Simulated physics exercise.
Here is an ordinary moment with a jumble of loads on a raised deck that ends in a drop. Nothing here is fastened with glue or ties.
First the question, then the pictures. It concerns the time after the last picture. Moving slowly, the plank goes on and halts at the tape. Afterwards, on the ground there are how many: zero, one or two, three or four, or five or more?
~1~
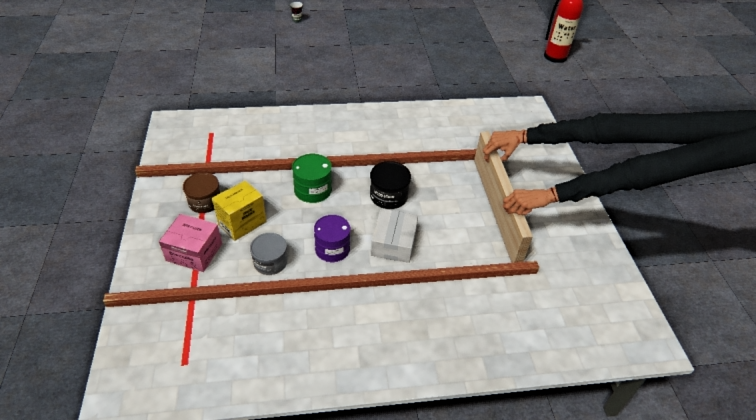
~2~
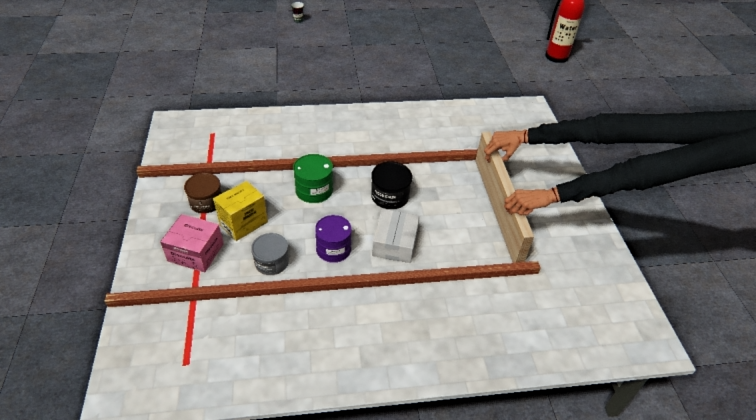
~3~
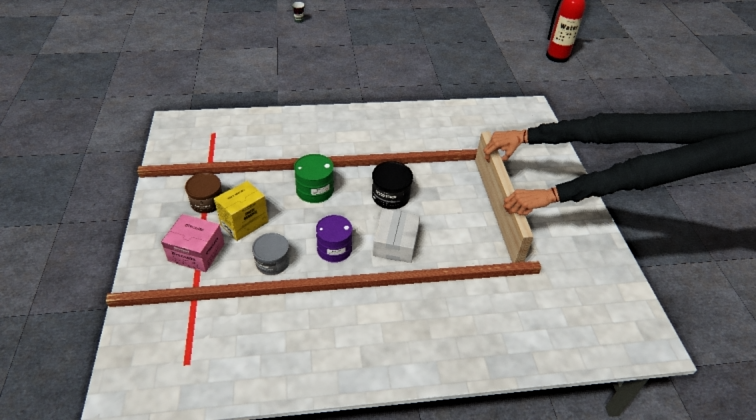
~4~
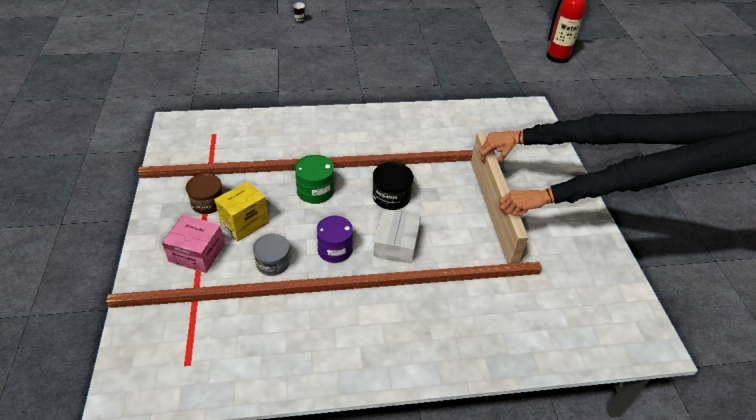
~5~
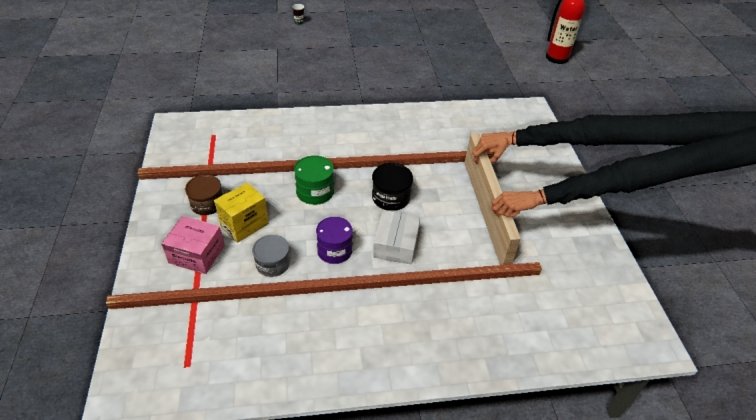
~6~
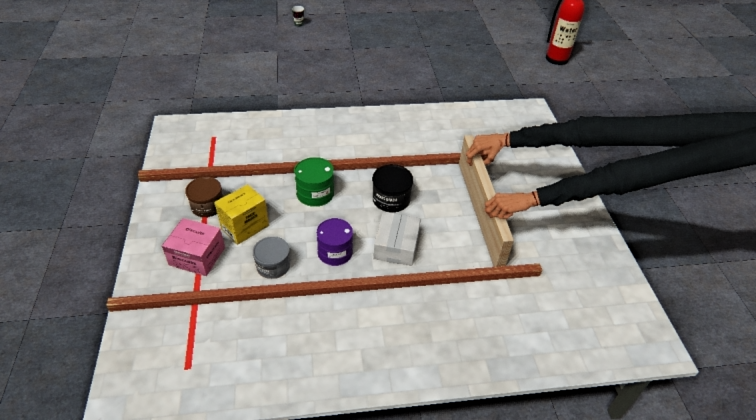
One, maybe two go over.
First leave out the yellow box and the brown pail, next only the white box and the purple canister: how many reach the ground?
The counts: 1 and 0.
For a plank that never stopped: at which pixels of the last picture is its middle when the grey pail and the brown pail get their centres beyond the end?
Roughly (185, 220); roughly (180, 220).
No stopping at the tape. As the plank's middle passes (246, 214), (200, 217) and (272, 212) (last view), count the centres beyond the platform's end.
It comes out as 0, then 1, then 0.
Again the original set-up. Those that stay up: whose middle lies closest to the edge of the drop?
The grey pail, that one.
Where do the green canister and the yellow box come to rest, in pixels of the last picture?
About (185, 181), and the other about (136, 220).
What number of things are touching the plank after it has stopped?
The answer is 3.
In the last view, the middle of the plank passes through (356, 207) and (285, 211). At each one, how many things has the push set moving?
First 5 and then 7.
Early on, none off yet; pink box at rest near (194, 247); brown pail at rest near (206, 197); yellow box at rest near (243, 214).
A while later, none off yet; pink box travelled about its own width near (153, 244); brown pail travelled a little near (198, 199); yellow box travelled about its own width near (196, 219).
Finally, the number that fall off is one or two; lost, pink box.
